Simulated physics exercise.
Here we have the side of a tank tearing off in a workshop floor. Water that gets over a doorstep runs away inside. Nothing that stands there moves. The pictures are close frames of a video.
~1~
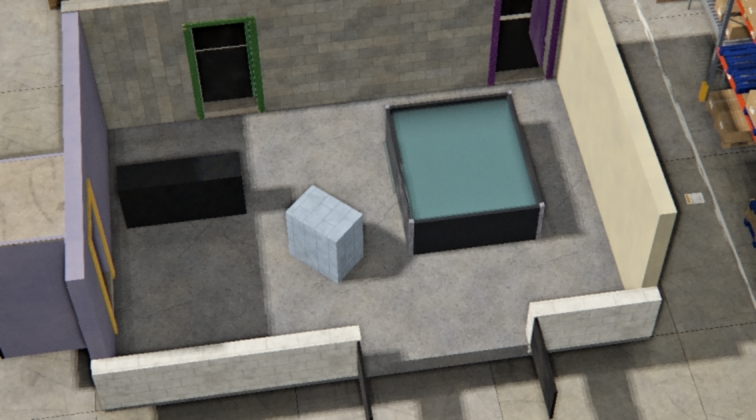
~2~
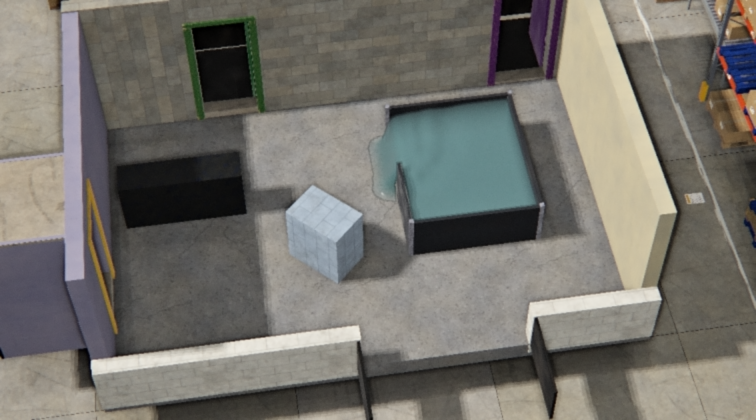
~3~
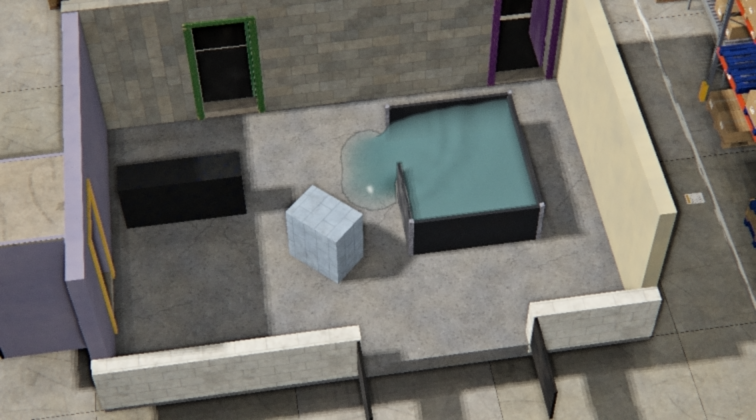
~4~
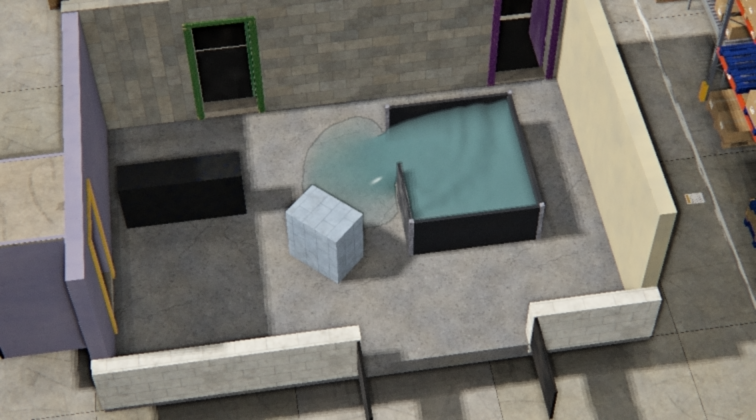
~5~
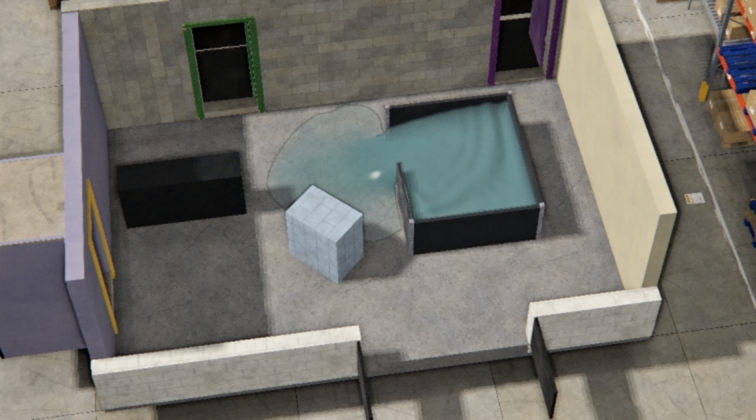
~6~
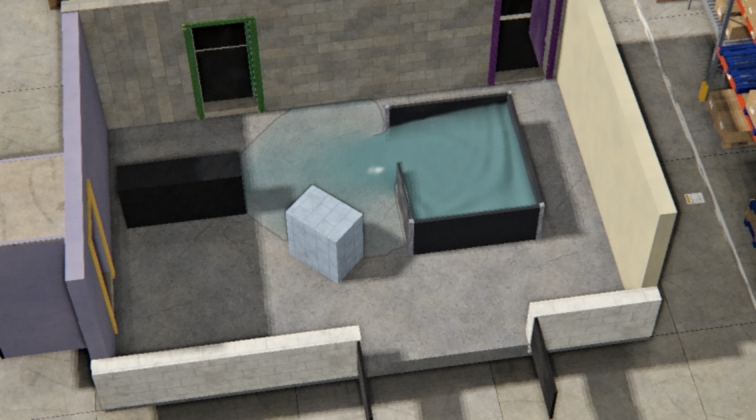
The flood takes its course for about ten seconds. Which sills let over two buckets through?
In the end: The purple door holds within the limit; the yellow door holds within the limit; the green door floods.
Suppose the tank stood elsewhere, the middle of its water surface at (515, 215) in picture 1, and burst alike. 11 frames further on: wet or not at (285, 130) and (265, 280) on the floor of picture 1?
As listed: Wet, dry.
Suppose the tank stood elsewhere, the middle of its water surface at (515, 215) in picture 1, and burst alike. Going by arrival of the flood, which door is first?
I say the door marked green.
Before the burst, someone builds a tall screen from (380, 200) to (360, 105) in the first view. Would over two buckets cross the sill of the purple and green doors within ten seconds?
In short: The purple door floods, the green door holds.
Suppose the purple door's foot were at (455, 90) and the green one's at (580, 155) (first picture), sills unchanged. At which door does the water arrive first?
First comes the door marked yellow.
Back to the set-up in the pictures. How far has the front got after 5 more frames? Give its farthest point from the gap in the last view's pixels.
Roughly at (109, 151).
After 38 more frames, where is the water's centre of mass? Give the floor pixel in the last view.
Roughly at (298, 212).
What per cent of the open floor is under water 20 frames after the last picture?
Near 55 in a hundred.
A moment on, water covers 35 % of the floor; the purple door not reached, the yellow door not reached, the green door wet at the sill, nothing in.
Next, water covers 45 % of the floor; the purple door not reached, the yellow door wet at the sill, nothing in, the green door under two buckets in.
Then, water covers 55 % of the floor; the purple door not reached, the yellow door wet at the sill, nothing in, the green door under two buckets in.
Later, water covers 75 % of the floor; the purple door not reached, the yellow door wet at the sill, nothing in, the green door far over two buckets in.
In the end, water covers 95 % of the floor; the purple door under two buckets in, the yellow door wet at the sill, nothing in, the green door far over two buckets in.
